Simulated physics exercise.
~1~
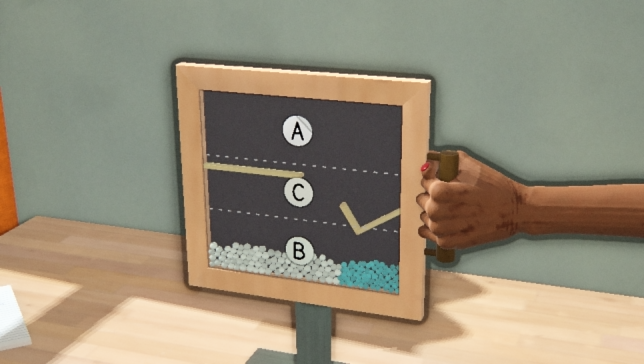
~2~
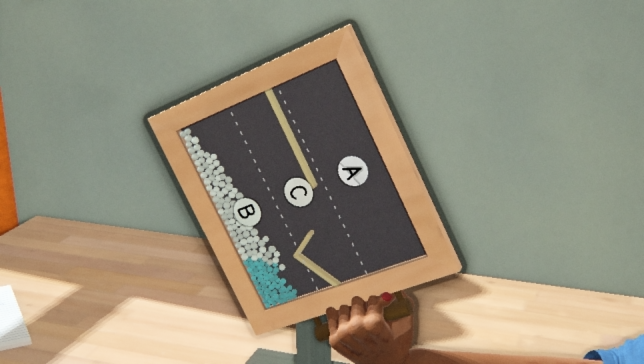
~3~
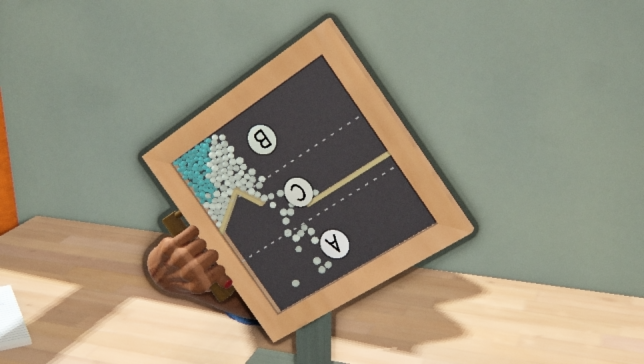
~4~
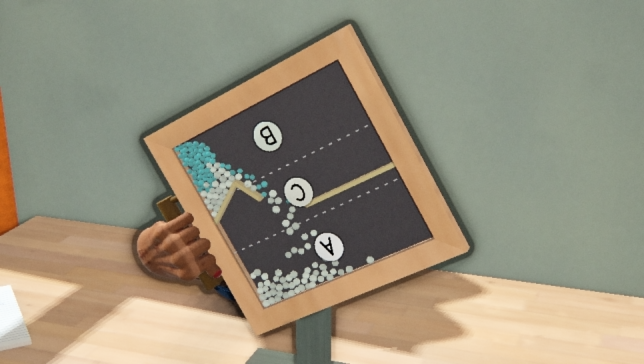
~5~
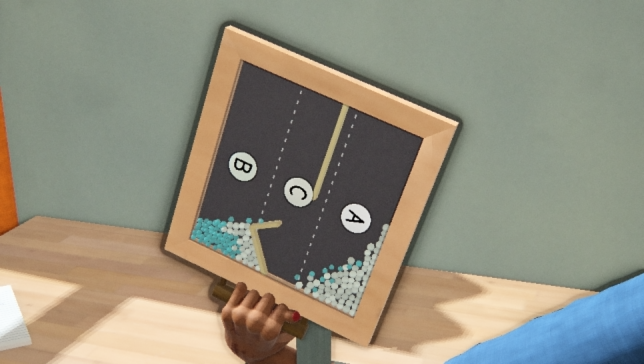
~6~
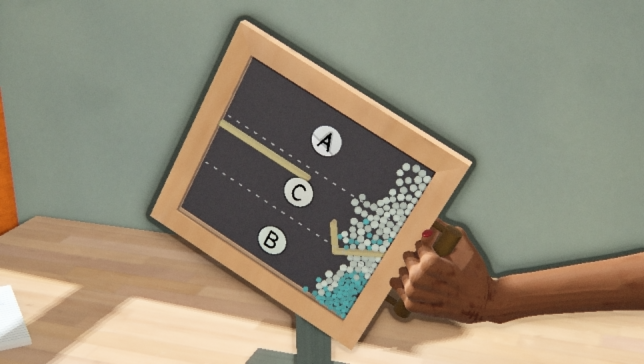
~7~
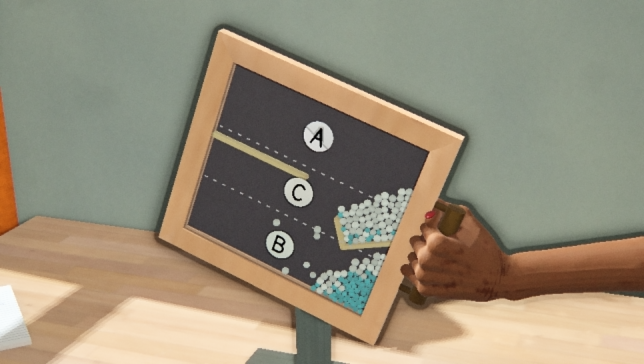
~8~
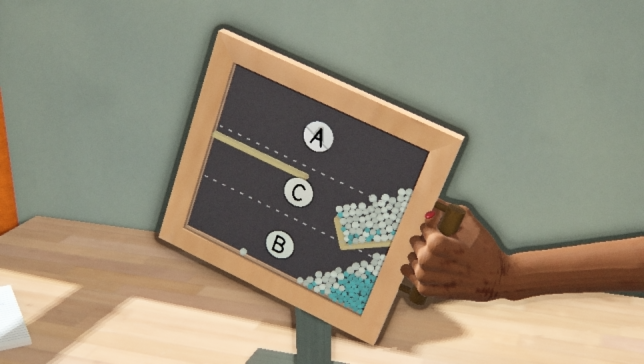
Hand turning a framed box of white and turquoise balls clockwise, then partway back, leaving them settled in bands B and C.
